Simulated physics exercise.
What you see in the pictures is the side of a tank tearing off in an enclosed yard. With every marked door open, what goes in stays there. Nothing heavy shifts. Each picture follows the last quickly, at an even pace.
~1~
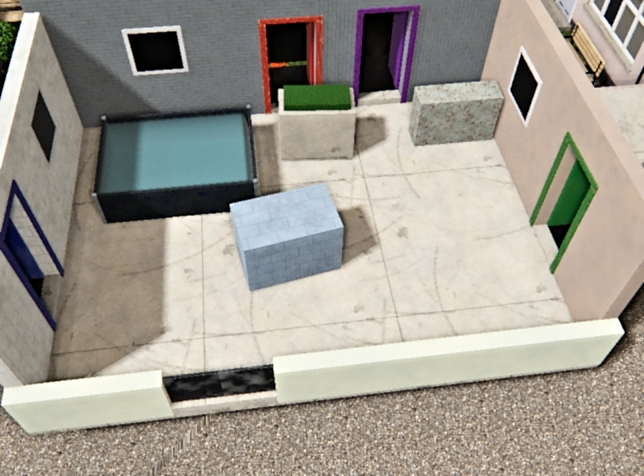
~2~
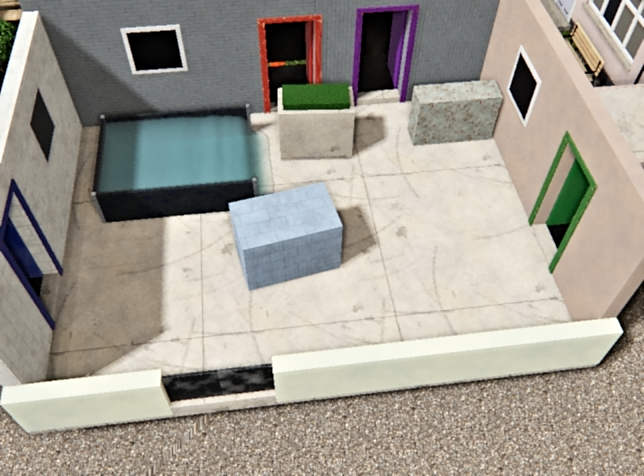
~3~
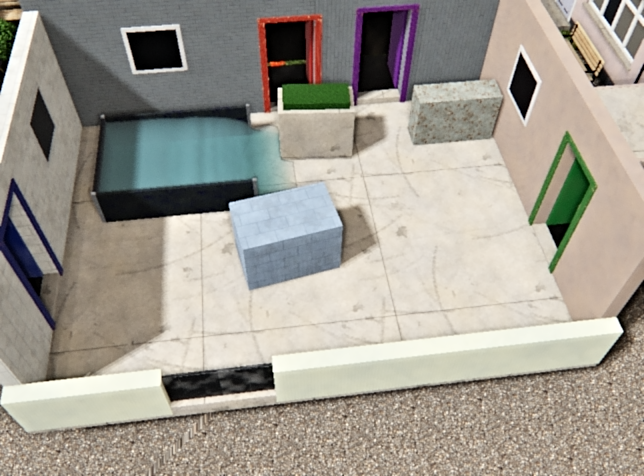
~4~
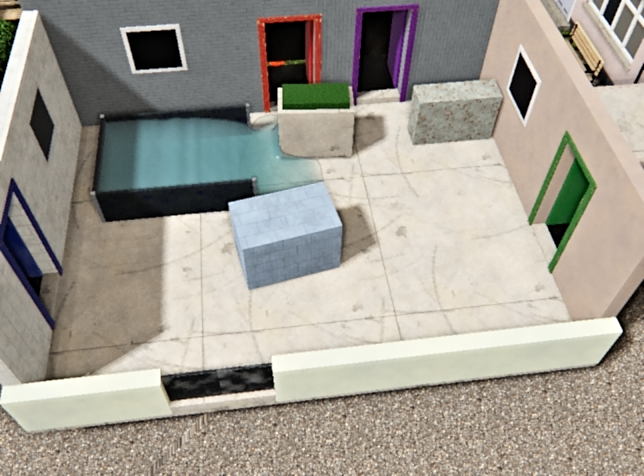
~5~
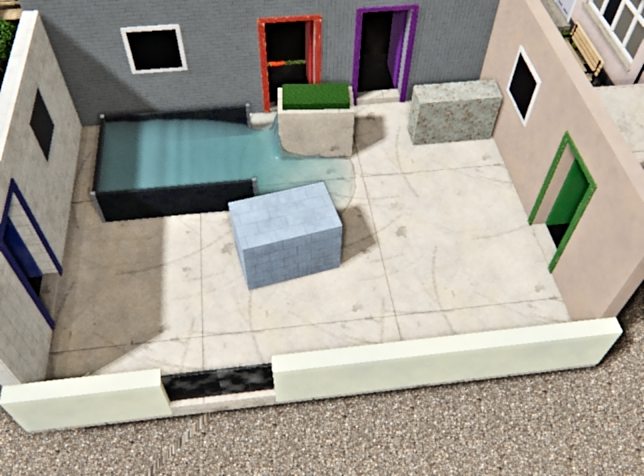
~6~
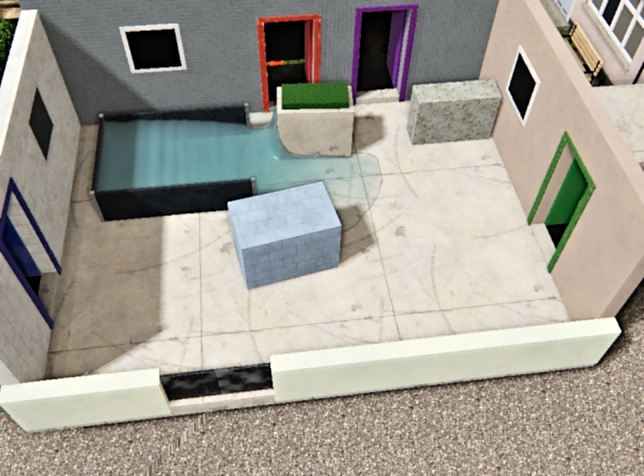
Water poured out of the open right side of a dark tank in a walled yard, spreading across the pale floor between the grass-topped planter and the blue-grey block, a little past them.
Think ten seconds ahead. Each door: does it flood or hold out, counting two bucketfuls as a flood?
The purple door will most likely not exceed two buckets; the green door will most likely exceed two buckets; the red door will most likely exceed two buckets; the blue door will most likely not exceed two buckets.
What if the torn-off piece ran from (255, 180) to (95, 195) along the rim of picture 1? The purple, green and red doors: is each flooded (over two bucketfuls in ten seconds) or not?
Purple door: Falls short; green door: Crosses the line; red door: Falls short.
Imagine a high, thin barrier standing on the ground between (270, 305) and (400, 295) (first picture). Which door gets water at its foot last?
That is the blue-painted one.
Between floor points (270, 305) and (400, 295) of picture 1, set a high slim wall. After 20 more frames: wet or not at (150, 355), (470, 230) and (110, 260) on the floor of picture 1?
Results in order: Bone-dry / swamped / bone-dry.
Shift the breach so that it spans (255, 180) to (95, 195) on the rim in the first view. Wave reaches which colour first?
Answer: The blue one.
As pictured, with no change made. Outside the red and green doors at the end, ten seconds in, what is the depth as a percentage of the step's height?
The first comes to about 110 percent, the second to about 170 percent.
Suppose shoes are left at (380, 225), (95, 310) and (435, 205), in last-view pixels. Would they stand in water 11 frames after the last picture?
Result, in that order: Wetted / not wetted / wetted.
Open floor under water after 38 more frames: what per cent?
About 75 %.
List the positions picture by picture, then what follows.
In the first frame, still water in the tank at (177, 152).
In the second frame, water pours out at (251, 162) and has run to a hidden place.
In the third frame, the front is at a hidden place, out from the gap at (252, 163).
In the fourth frame, the front is at a hidden place, out from the gap at (251, 163).
In the fifth frame, water pours out at (251, 163) and has run to (351, 190).
In the sixth frame, the front is at (377, 180), out from the gap at (251, 163).
A moment on, water covers 30 % of the floor; the purple door wet at the sill, nothing in, the green door not reached, the red door over two buckets in, the blue door not reached.
Next, water covers 45 % of the floor; the purple door wet at the sill, nothing in, the green door wet at the sill, nothing in, the red door far over two buckets in, the blue door not reached.
Then, water covers 60 % of the floor; the purple door wet at the sill, nothing in, the green door over two buckets in, the red door far over two buckets in, the blue door not reached.
Later, water covers 75 % of the floor; the purple door wet at the sill, nothing in, the green door far over two buckets in, the red door far over two buckets in, the blue door wet at the sill, nothing in.
In the end, water covers 95 % of the floor; the purple door wet at the sill, nothing in, the green door far over two buckets in, the red door far over two buckets in, the blue door wet at the sill, nothing in.
